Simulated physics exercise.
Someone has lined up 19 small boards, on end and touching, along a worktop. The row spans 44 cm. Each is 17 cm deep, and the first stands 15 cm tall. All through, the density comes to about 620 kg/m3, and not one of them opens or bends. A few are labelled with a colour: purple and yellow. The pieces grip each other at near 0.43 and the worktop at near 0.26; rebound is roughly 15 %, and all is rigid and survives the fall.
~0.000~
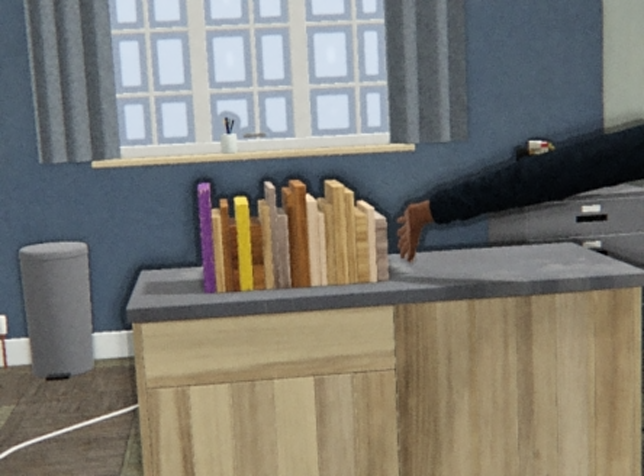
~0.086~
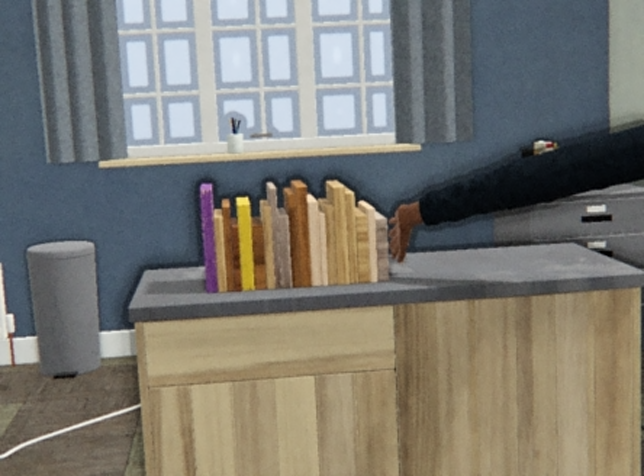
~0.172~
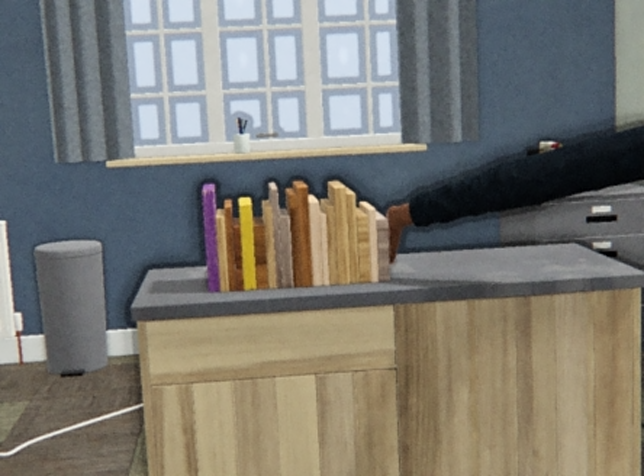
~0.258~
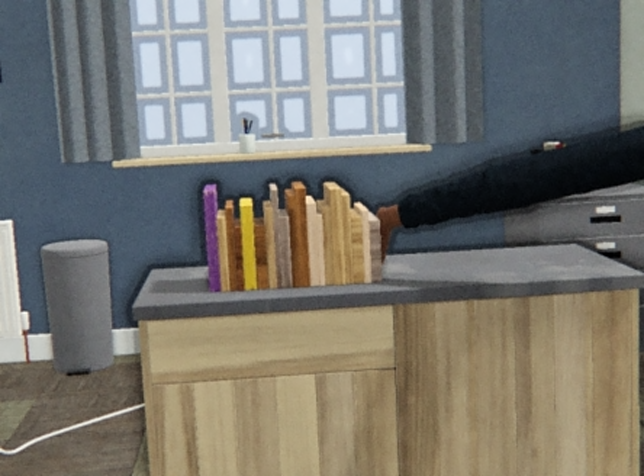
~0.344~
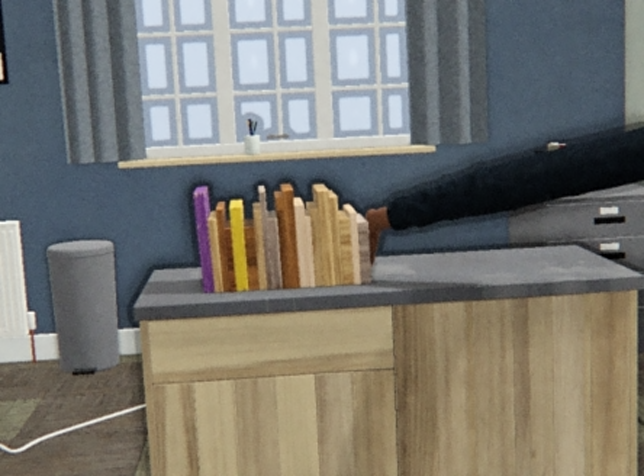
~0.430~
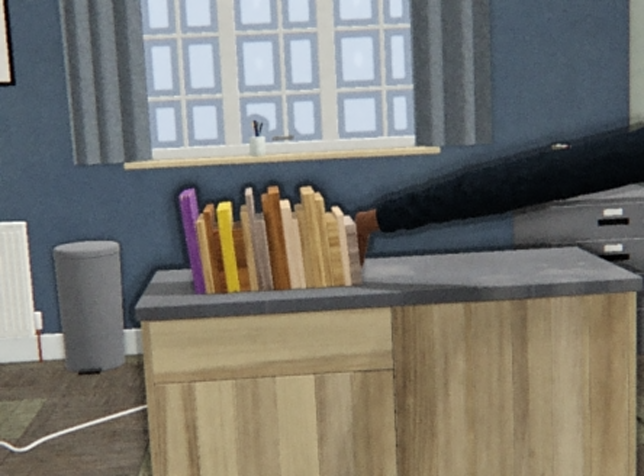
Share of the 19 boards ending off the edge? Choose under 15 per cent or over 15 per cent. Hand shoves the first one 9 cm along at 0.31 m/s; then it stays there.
It works out to fewer than 15 in 100 of the lot.
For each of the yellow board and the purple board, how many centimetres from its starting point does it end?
About: Yellow 20, purple 100.
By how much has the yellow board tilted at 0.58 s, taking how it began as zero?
Measured against how it began, the tilt is near 20 degrees.
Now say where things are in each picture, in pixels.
In the first frame (pixels give the middle of a visible side; the camera moves round a little), hand (417, 224) 6 cm from the first; yellow board (244, 248); purple board (207, 242); none has stirred.
Hand (407, 225) 35 mm from the first; purple board (209, 242), in the second frame.
Hand (398, 226) 9 mm from the first; purple board (211, 242), in the third frame.
Hand (387, 227) 18 mm in; purple board (212, 242); movement in 4 of them, in the fourth frame.
Hand (377, 229) 45 mm in; purple board (204, 243) 21 mm from its place; yellow board (239, 250) 24 mm from its place; movement in 19 of them, in the fifth frame.
Hand (367, 231) 7 cm in; purple board (192, 245) 6° from how it stood; yellow board (228, 252) 4° from how it stood; movement in 19 of them, in the sixth frame.
After 0.49 s, none of the 19 boards off the edge, 19 disturbed; purple board 8° from how it stood; yellow board 7° from how it stood.
After 0.58 s, none of the 19 boards off the edge, 19 disturbed; purple board 19° from how it stood; yellow board 18° from how it stood.
After 0.80 s, none of the 19 boards off the edge, 19 disturbed; purple board on its side; yellow board 38° from how it stood.
After 1.04 s, 1 of the 19 boards off the edge; purple board on its side; yellow board 66° from how it stood.
In the end (1.3 s), 1 of the 19 boards off the edge; purple board on its side; yellow board 66° from how it stood. That is 5 per cent. From the last view, middles, yellow board near (174, 264).
